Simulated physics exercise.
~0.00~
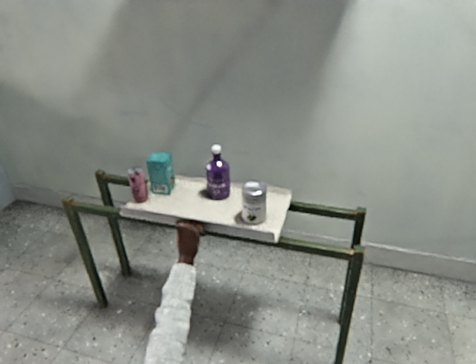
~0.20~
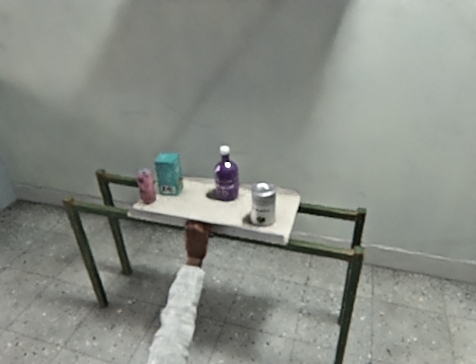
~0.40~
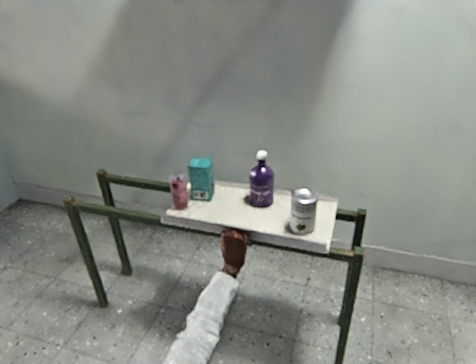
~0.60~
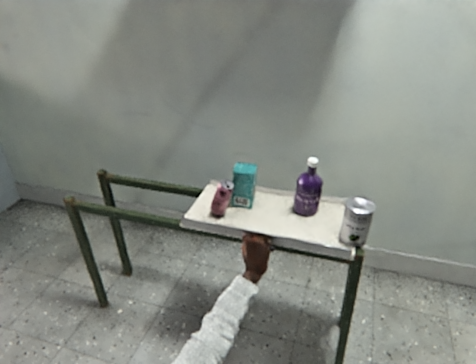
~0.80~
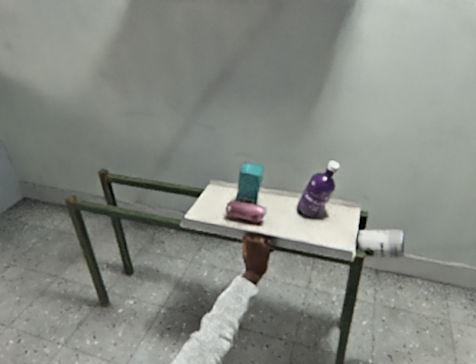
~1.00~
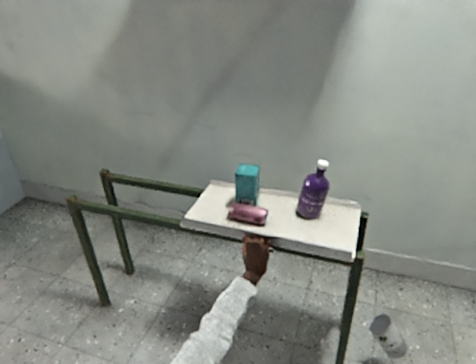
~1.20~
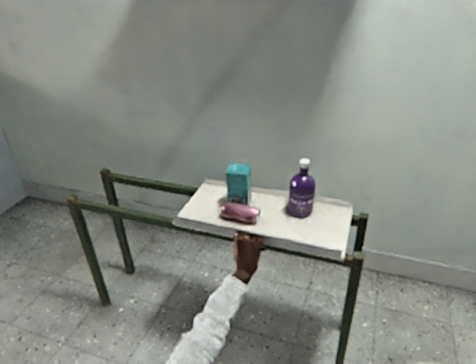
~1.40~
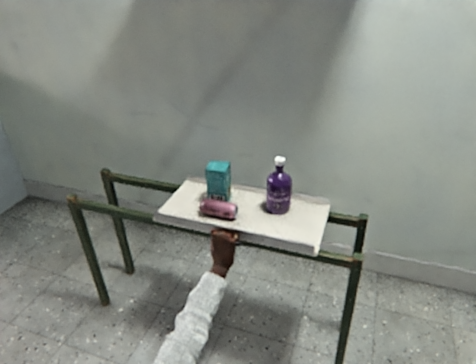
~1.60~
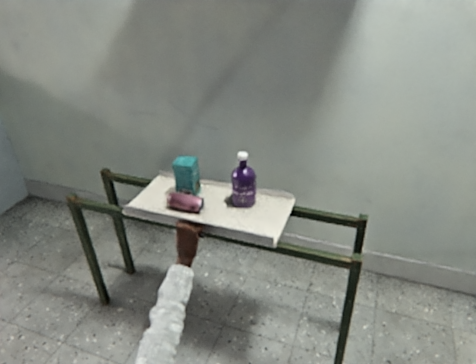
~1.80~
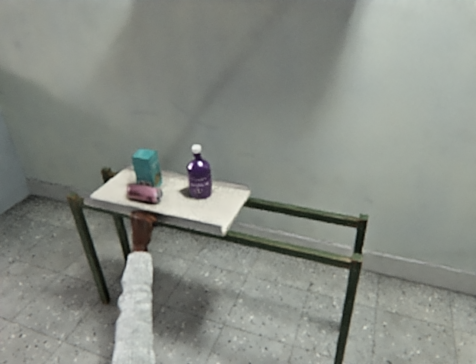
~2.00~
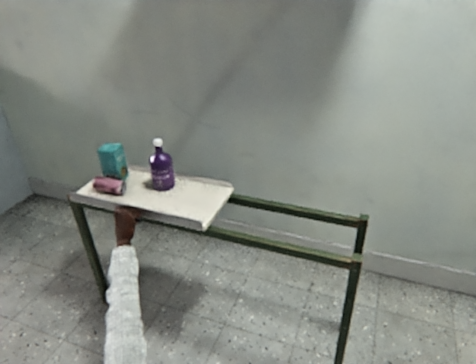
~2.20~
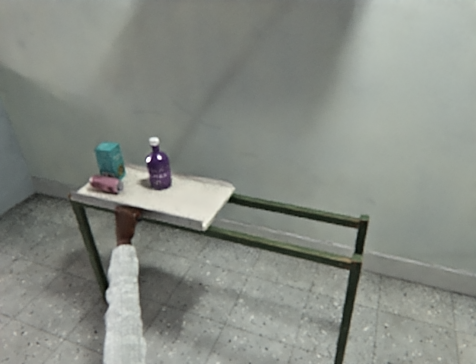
In this clip, a hand slides a tray holding a pink can, turquoise carton, purple bottle and white tin right along green rails; the tin falls off and the pink can tips over. The hand then moves the tray to the left end, carton and bottle upright.
